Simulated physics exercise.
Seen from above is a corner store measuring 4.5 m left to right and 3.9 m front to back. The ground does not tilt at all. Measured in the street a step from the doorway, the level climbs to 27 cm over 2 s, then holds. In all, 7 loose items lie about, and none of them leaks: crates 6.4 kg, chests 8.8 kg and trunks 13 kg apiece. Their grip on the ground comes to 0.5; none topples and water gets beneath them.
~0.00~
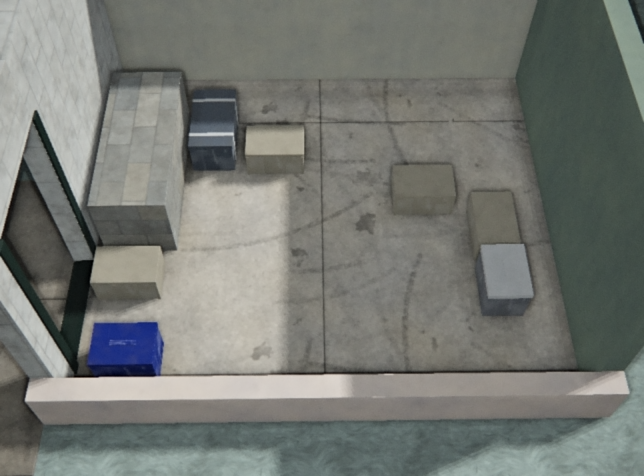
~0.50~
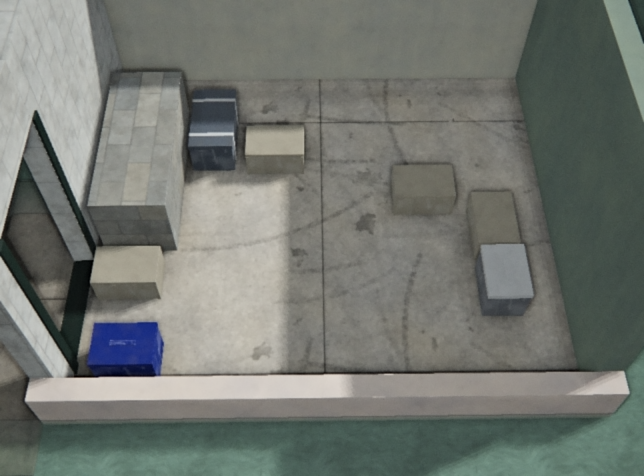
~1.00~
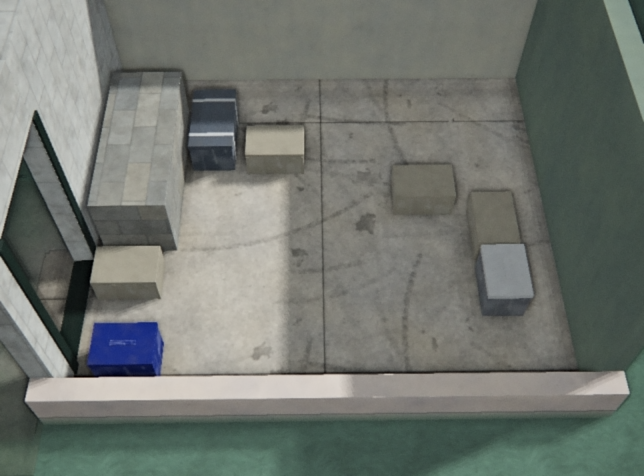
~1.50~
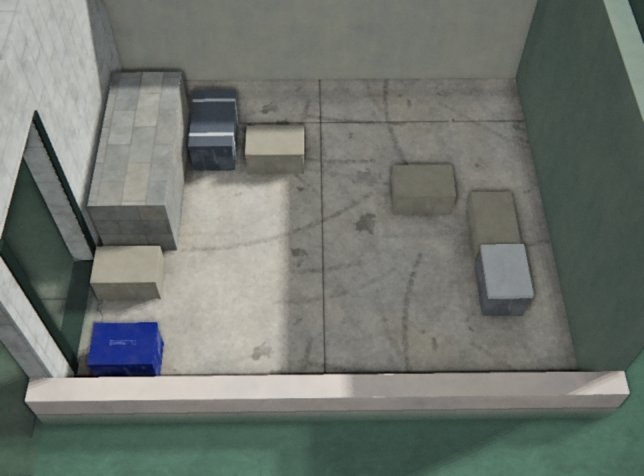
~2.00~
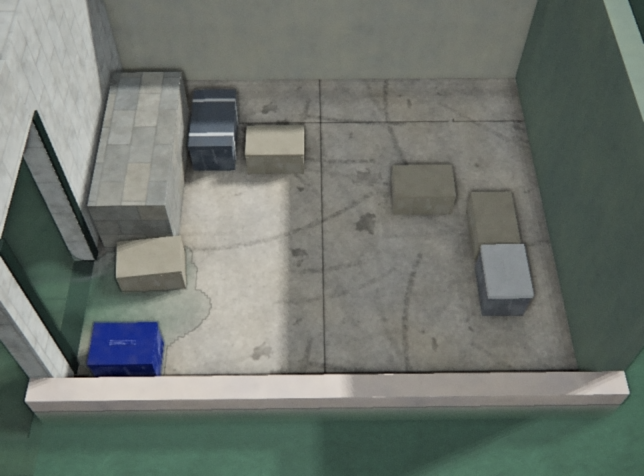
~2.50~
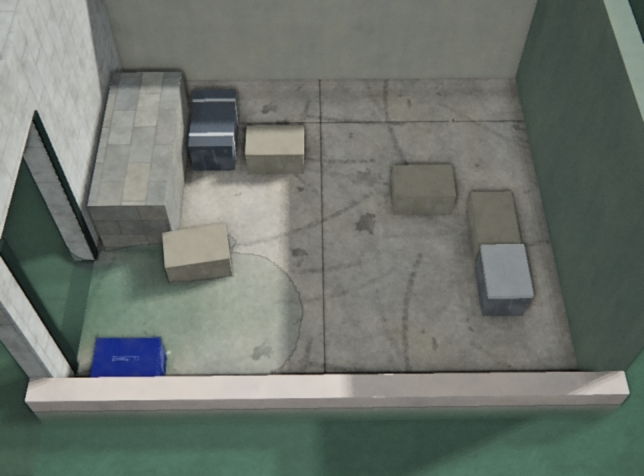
Greenish water covers the street outside a walled room strewn with boxes, rises behind the doorway on the left, and then spreads across the floor inside. A tan box near the opening slides to the right, and afterwards the blue box shifts slightly toward the front wall as the pool widens around them.
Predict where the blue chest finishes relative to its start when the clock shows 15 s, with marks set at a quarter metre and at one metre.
It finishes beyond the one-metre mark.
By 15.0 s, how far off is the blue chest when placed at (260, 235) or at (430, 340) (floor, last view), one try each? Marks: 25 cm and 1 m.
First try: It covers a big distance; second try: It covers a big distance.
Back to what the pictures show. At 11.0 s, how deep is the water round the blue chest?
I'd put it at about 17 cm.
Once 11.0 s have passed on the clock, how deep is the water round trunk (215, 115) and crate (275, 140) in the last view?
Roughly 11 and 8 cm.
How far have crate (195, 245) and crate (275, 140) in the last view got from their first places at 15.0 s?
300 cm and 140 cm respectively.
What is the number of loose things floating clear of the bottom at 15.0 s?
It comes to 7 of them.
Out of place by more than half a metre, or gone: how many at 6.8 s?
Count: 4.
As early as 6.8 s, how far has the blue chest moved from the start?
30 cm, give or take.
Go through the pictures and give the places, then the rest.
The first picture shows the blue chest at (123, 343) rests on the ground; water covers 0.0 m2; 0 of 7 have shifted.
The second picture shows the blue chest at (123, 343) rests on the ground; water covers 0.0 m2; 0 of 7 have shifted.
The third picture shows the blue chest at (123, 343), on the bottom; water covers 0.0 m2; 0 of 7 have shifted.
The fourth picture shows the blue chest at (123, 343), on the bottom; 0.1 m2 under water; 0 of 7 have shifted.
The fifth picture shows the blue chest at (123, 343) rests on the ground; water covers 0.8 m2; 1 of 7 have shifted.
The sixth picture shows the blue chest at (126, 359) rests on the ground, 16 cm from its start; water covers 2.6 m2; 2 of 7 have shifted.
After 3.5 s the blue chest is near (125, 358), 0.2 m from its start, aground; 0 afloat.
After 6.8 s the blue chest is near (152, 357), 0.3 m from its start, afloat; 5 afloat.
After 11.0 s the blue chest is near (508, 120), 4.4 m from its start, afloat; 7 afloat.
After 15.0 s the blue chest is near (210, 66), 3.2 m from its start, afloat; 7 afloat.
